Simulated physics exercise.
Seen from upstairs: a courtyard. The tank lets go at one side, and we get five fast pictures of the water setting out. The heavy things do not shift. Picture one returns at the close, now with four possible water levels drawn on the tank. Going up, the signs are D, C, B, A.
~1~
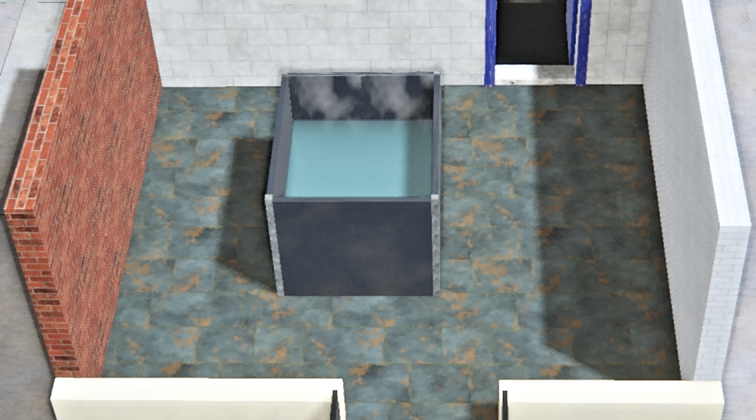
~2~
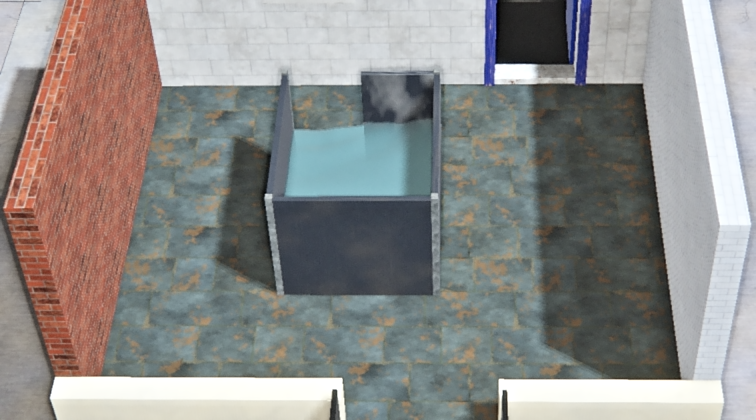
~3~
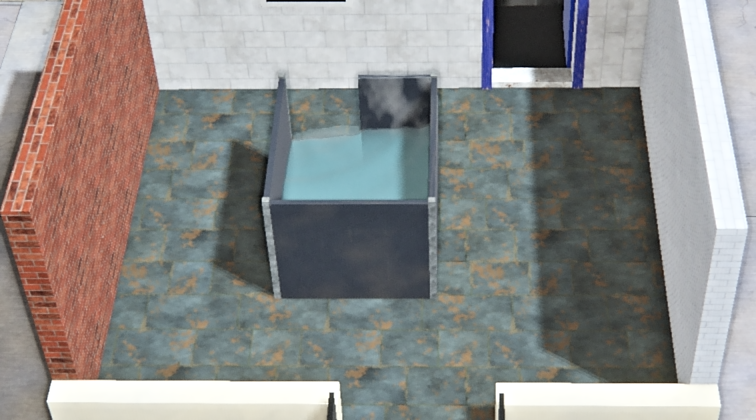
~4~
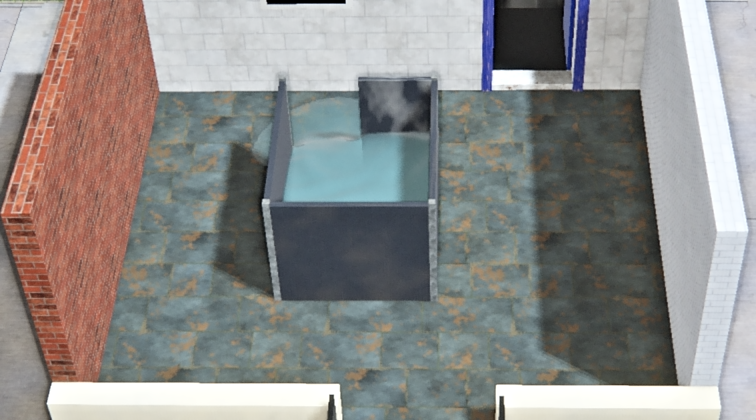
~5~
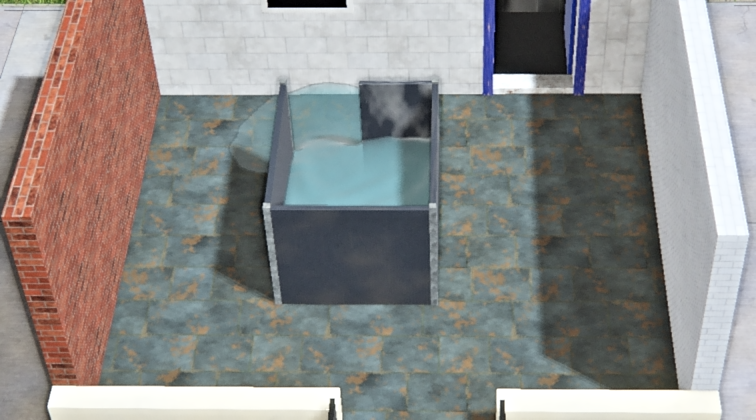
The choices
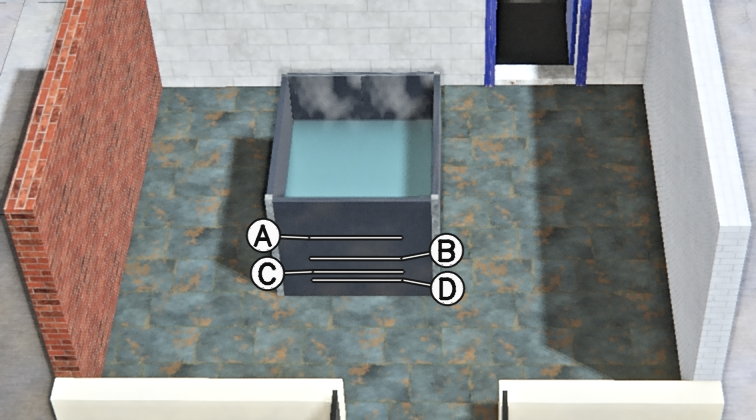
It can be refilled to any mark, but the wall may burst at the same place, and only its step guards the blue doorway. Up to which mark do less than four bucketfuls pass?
Choose A.
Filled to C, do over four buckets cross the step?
No, that is safe.
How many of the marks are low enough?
All of the four.
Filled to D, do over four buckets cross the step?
No.
On the marked copy, A at (354, 237); B at (356, 258); C at (357, 271); D at (357, 280); from the bottom up D, C, B, A.
Choosing A, a splash gets over, under a bucket.
Choosing B, nothing gets over.
Choosing C, nothing gets over.
Choosing D, nothing gets over.
